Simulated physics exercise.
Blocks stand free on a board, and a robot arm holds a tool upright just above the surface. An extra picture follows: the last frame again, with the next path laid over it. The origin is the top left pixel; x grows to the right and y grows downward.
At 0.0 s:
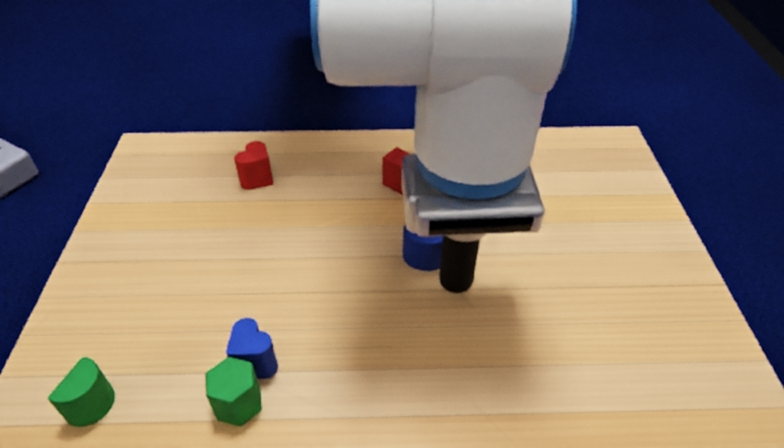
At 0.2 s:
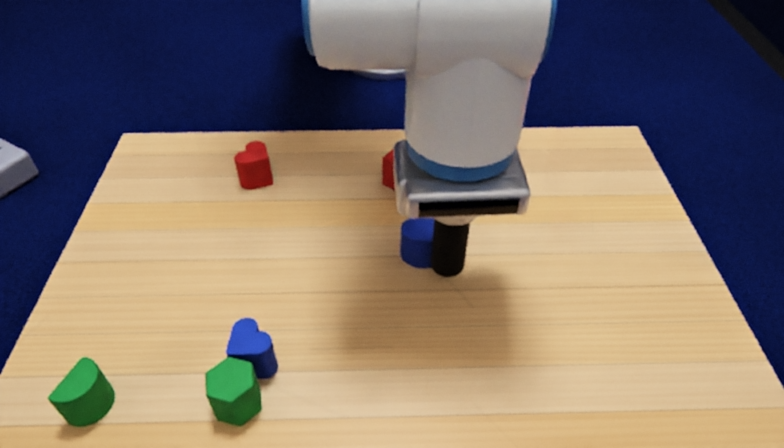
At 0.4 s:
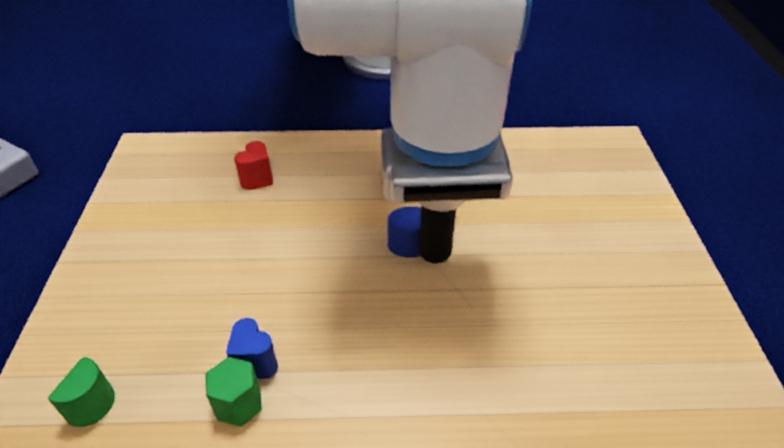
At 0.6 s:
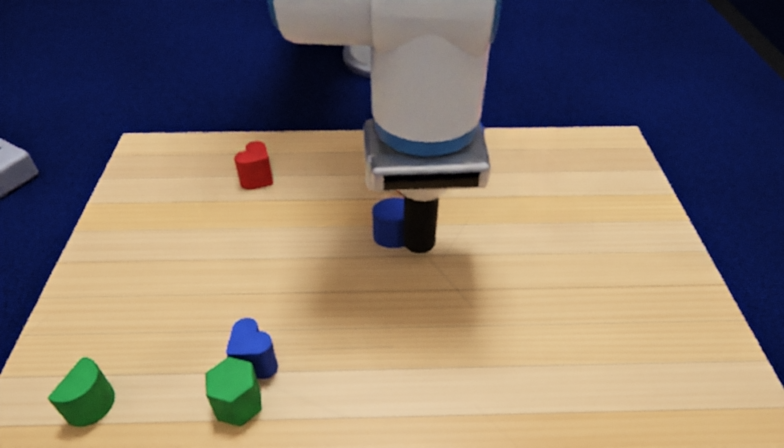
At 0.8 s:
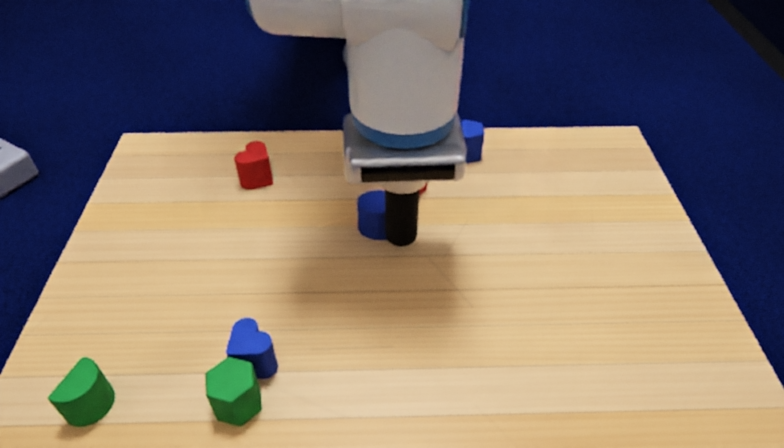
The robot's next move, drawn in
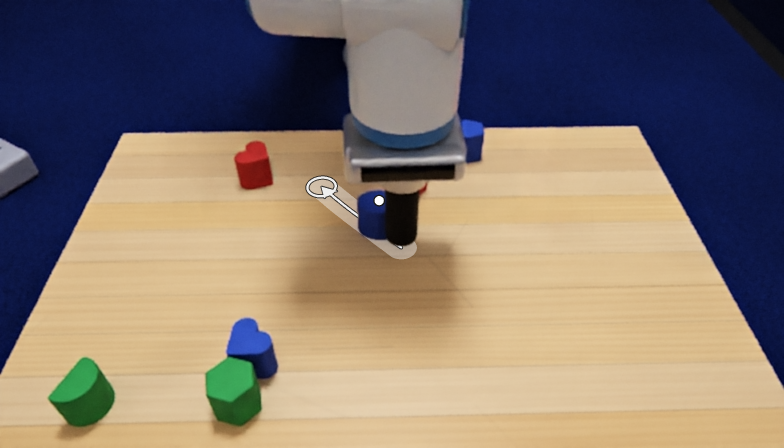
A robot arm pushing a blue block with a black tool, nudging it leftward and back across a wooden board among other blocks.
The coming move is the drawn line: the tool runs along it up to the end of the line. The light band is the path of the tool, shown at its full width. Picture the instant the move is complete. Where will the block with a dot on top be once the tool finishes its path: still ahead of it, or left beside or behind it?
It is still ahead of the tool.
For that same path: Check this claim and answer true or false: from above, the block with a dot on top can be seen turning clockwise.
Answer: False.
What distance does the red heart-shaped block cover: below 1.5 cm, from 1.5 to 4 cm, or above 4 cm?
It moves less than 1.5 cm.
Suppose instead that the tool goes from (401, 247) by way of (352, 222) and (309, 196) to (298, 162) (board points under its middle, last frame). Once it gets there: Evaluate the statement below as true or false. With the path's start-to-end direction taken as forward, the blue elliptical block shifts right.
That statement is accurate.
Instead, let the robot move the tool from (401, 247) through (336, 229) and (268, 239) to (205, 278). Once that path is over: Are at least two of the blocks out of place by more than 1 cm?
That would be a no.
The drawn path runs straight from (401, 247) to (322, 187); the dot is on the blue elliptical block.
What follows on the original path. One third of the way, tool at (371, 215); blue elliptical block at (349, 181).
Two thirds of the way, tool at (344, 195); blue elliptical block at (321, 164), turned 15° anticlockwise.
At the end, tool at (320, 176); red heart-shaped block not moved; blue elliptical block at (295, 148), turned 30° anticlockwise; red oblong block not moved.
